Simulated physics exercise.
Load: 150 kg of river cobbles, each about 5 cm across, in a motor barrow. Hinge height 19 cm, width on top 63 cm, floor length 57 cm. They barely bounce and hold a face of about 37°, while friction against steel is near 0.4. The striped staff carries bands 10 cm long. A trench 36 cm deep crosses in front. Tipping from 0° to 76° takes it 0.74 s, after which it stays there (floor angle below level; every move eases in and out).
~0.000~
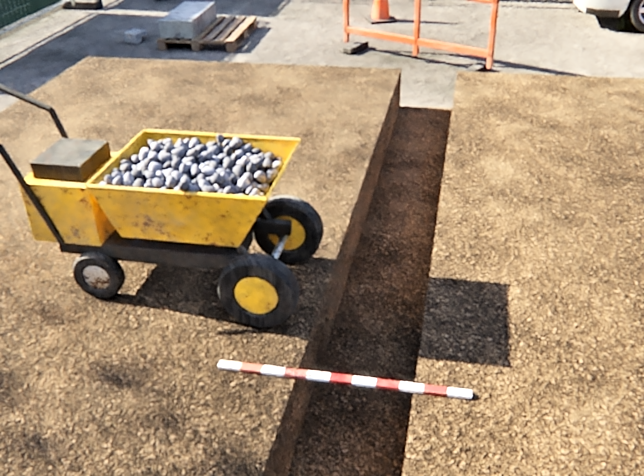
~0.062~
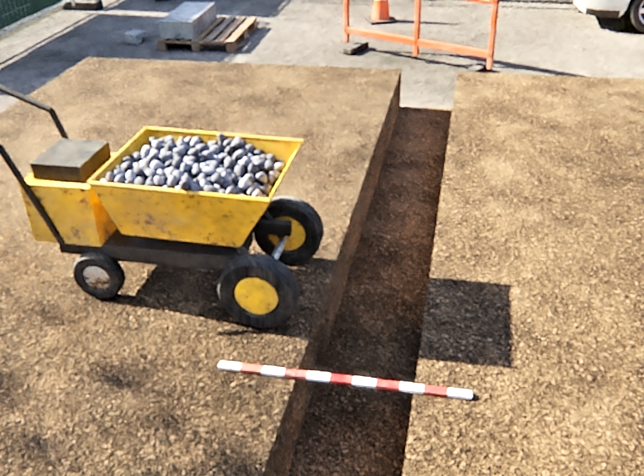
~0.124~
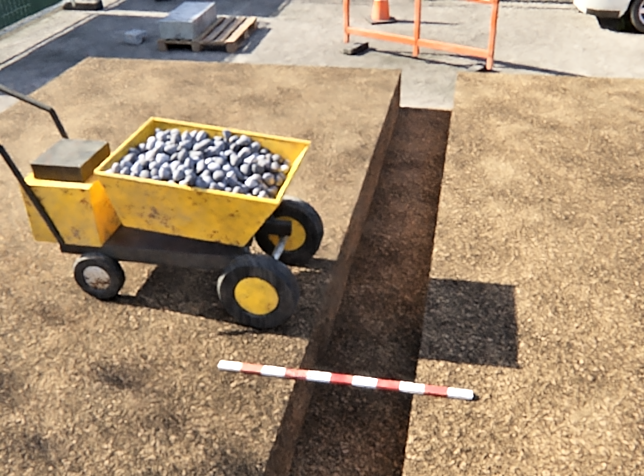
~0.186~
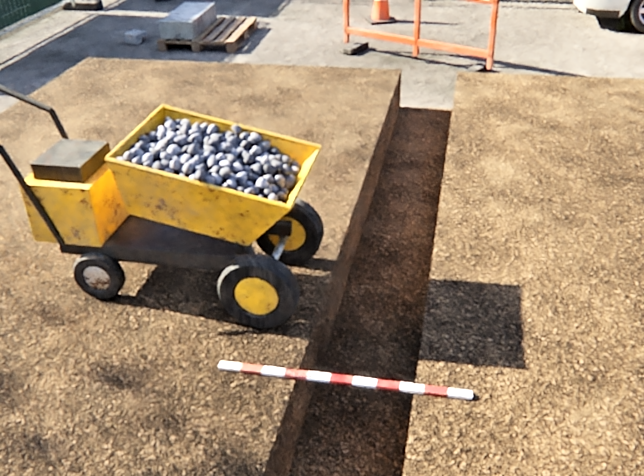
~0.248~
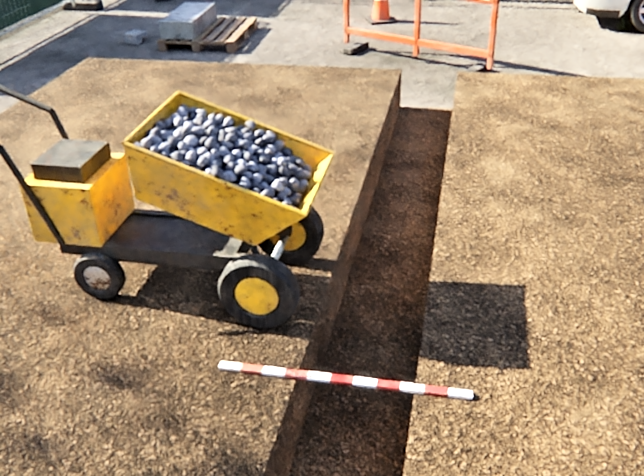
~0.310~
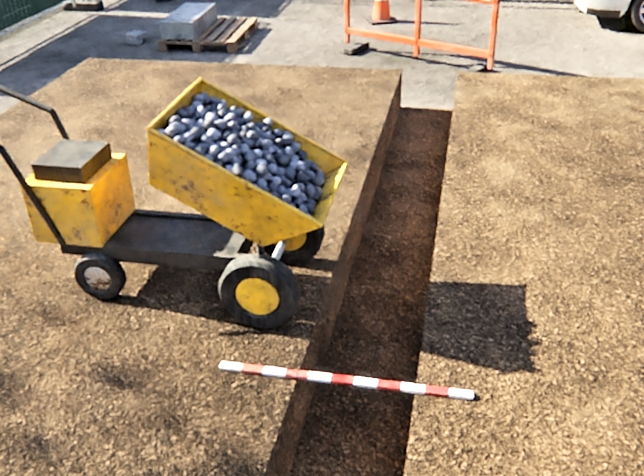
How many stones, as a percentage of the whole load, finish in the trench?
Roughly 51 per cent of the load ends up in the trench.
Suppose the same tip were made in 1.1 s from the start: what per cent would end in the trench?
It would come to roughly 65 per cent.
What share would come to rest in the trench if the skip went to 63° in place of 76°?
About 40 per cent would end up in the trench.
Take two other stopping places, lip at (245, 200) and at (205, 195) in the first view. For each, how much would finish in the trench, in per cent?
70 %, then 100 %.
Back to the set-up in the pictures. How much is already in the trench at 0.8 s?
Some 20 per cent.
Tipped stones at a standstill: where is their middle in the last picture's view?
The tipped stones centre close to (421, 330).
After 0.6 s the floor is at 64°; 100 % in the skip; the foremost stones are at (372, 233).
After 0.8 s the floor is at 76°; 56 % in the skip, 20 % in the trench, 25 % past the trench; the foremost stones are at (481, 306).
After 1.2 s the floor is at 76°; 16 % in the skip, 36 % in the trench, 49 % past the trench; the foremost stones are past the picture's edge.
After 3.1 s the floor is at 76°; 0 % in the skip, 51 % in the trench, 49 % past the trench; the foremost stones are past the picture's edge.
